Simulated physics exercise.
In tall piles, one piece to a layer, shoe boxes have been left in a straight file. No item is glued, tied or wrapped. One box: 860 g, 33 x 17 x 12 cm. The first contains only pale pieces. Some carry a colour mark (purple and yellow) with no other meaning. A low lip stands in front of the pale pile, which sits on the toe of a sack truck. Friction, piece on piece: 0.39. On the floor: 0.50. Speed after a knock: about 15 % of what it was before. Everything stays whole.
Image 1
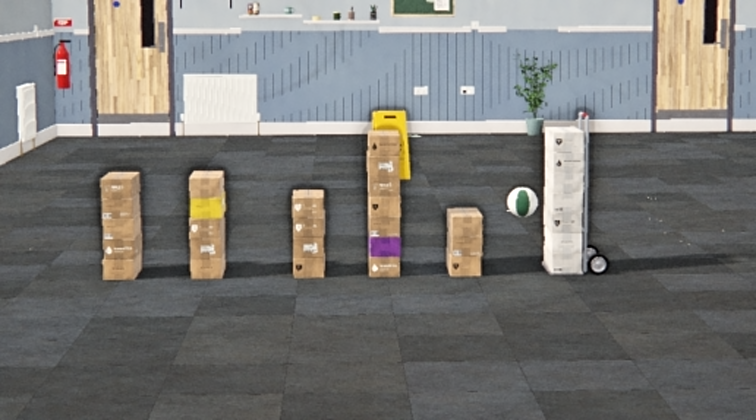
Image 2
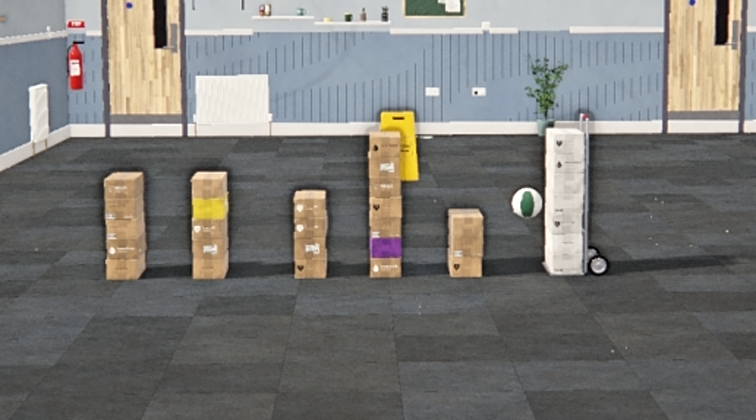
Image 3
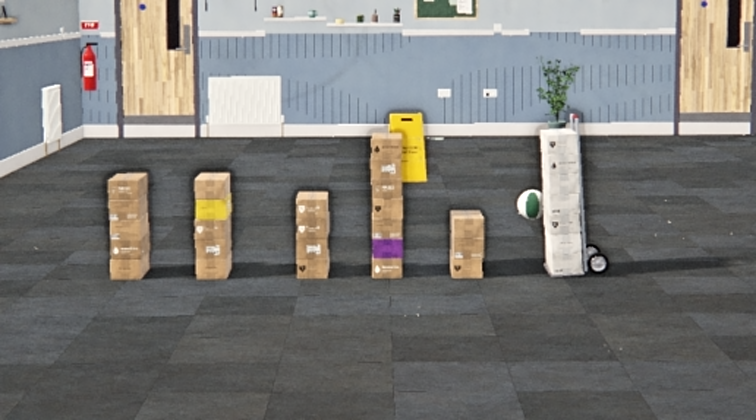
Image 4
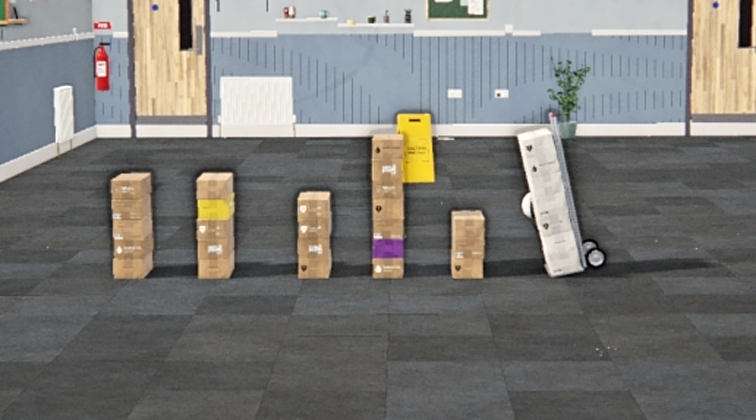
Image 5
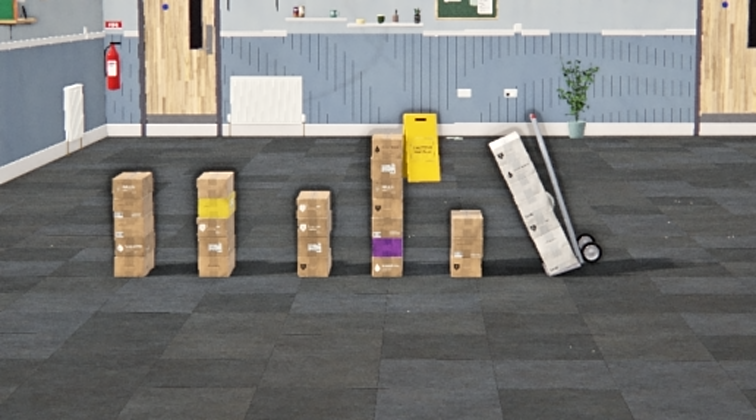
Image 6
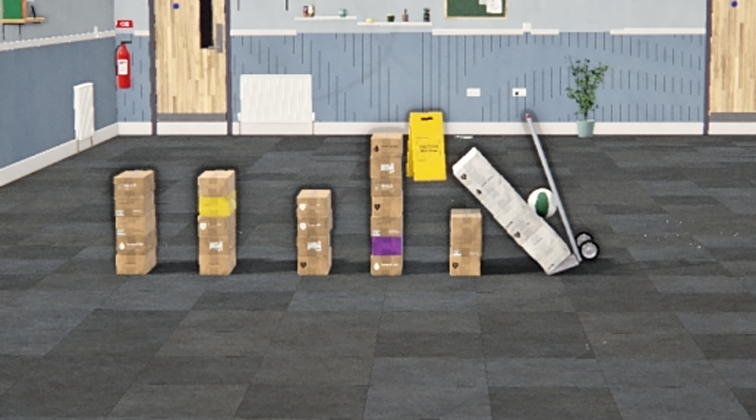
In the video, a row of box stacks stands on a dark floor as a white stack on a hand truck at the right leans increasingly left toward a short brown stack, while the truck's frame tilts left more slightly behind it.
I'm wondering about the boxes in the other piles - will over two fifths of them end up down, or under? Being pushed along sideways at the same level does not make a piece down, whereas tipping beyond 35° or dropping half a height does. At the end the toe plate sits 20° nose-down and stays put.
I'd say under two fifths.
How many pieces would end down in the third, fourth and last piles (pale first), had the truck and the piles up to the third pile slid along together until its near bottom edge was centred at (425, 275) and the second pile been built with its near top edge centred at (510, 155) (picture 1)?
Result: Third pile 6, fourth pile 3, last pile 0.
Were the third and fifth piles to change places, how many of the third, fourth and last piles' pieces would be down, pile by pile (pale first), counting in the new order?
Count of fallen pieces - third: 0; fourth: 0; last: 0.
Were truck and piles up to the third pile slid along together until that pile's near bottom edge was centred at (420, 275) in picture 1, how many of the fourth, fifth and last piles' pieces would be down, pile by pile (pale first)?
Fourth 0, fifth 0, last 0.
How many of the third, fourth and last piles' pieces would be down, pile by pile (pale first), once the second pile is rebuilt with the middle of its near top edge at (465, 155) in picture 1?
Third 6, fourth 3, last 0.
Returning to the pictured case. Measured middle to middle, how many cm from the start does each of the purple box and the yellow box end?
Distance from start in cm - purple 0, yellow 0.
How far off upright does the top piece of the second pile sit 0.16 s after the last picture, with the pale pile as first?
The top piece is tilted around 0°.
Then, 0.06 s on from the sixth picture, 7 of the pale pile down; none of the 24 other boxes down.
Then, 0.16 s on from the sixth picture, 7 of the pale pile down; none of the 24 other boxes down, 2 disturbed.
Then, 0.30 s on from the sixth picture, 7 of the pale pile down; none of the 24 other boxes down, 9 disturbed; purple box displaced 13 mm.
Then, 0.66 s on from the sixth picture, 7 of the pale pile down; none of the 24 other boxes down, 6 disturbed; purple box displaced 13 mm.
Finally, 6 of the pale pile down; none of the 24 other boxes down, 5 disturbed; purple box displaced 12 mm; yellow box unmoved. That is 0 per cent. Seen by the last camera, middles, purple box near (385, 242), yellow box near (218, 203).
